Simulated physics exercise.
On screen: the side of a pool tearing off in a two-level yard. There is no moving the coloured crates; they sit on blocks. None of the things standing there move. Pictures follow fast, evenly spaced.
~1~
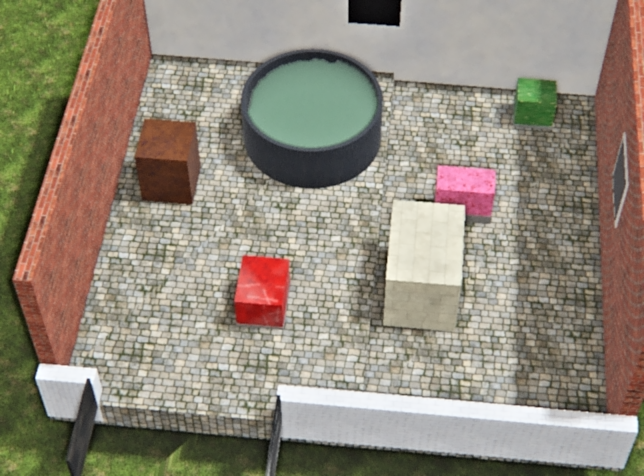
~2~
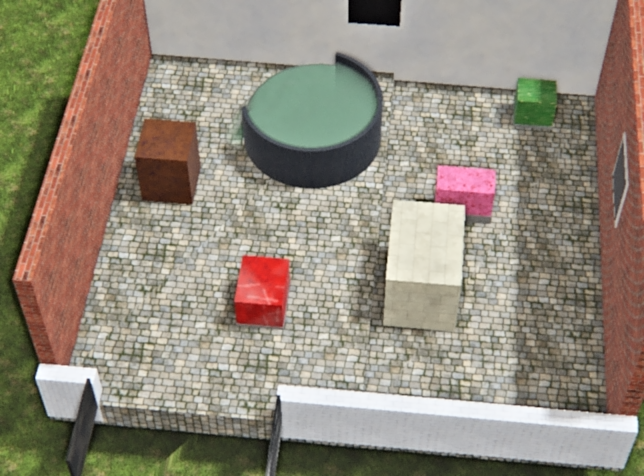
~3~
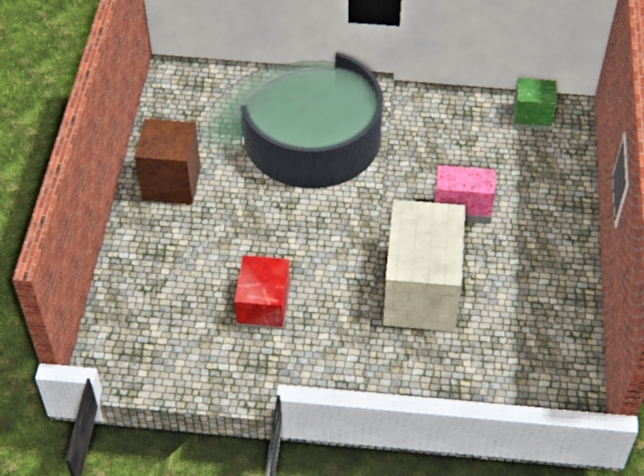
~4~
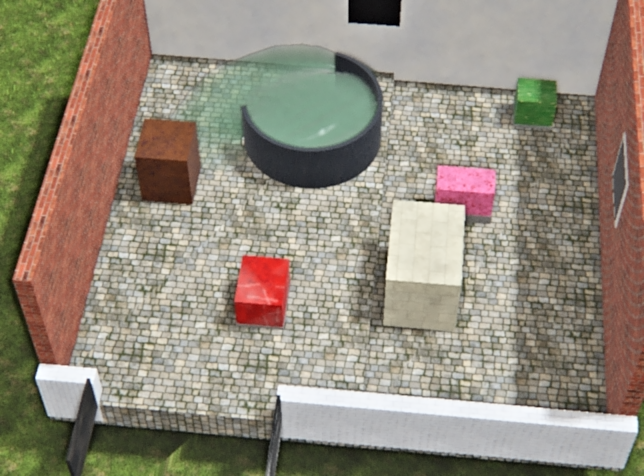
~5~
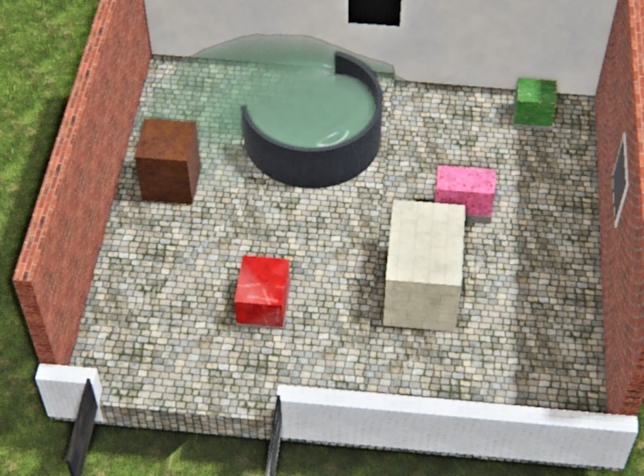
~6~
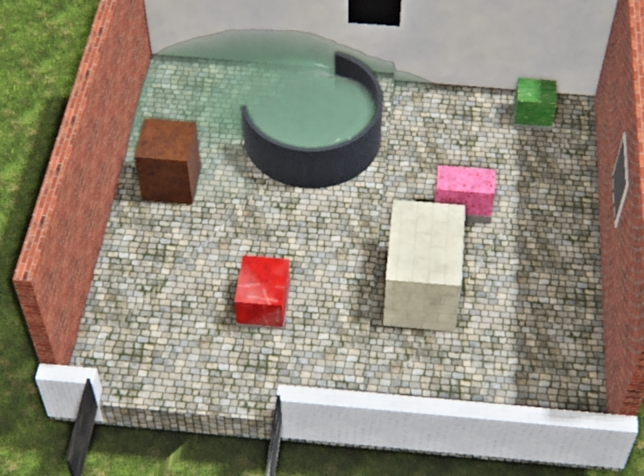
A round pool of green water stood among coloured crates in a walled, paved yard, then its far side tore open and water poured out, spreading along the back wall and toward the brown crate.
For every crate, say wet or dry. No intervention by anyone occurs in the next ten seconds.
Outcome: The pink crate remains untouched by water. The green crate is touched by water. The red crate is touched by water.
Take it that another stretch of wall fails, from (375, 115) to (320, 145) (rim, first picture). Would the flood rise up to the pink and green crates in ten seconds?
Pink: Overtopped; green: Overtopped.
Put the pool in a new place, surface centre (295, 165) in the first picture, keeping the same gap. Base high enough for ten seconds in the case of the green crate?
Result: Green is swamped.
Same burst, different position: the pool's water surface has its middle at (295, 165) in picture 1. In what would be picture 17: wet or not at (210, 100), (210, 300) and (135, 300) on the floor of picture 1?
First drenched; next drenched; last drenched.
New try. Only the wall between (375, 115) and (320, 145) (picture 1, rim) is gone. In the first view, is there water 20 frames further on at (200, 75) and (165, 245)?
I'd expect the first point to stay dry and the second point to stay dry.
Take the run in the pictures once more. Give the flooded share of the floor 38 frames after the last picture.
Estimated share: Around 80 %.
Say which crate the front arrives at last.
I'd say the one in red is last.
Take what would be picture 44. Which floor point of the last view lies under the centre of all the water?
Near (315, 176).
A moment on, water covers 20 % of the floor; the pink crate not reached, the green crate water round its plinth, the red crate not reached.
Next, water covers 30 % of the floor; the pink crate water round its plinth, the green crate water round its plinth, the red crate not reached.
Then, water covers 60 % of the floor; the pink crate water round its plinth, the green crate water round its plinth, the red crate water round its plinth.
Later, water covers 80 % of the floor; the pink crate water round its plinth, the green crate water round its plinth, the red crate water round its plinth.
In the end, water covers 90 % of the floor; the pink crate stayed above the water, the green crate was topped, the red crate was topped.
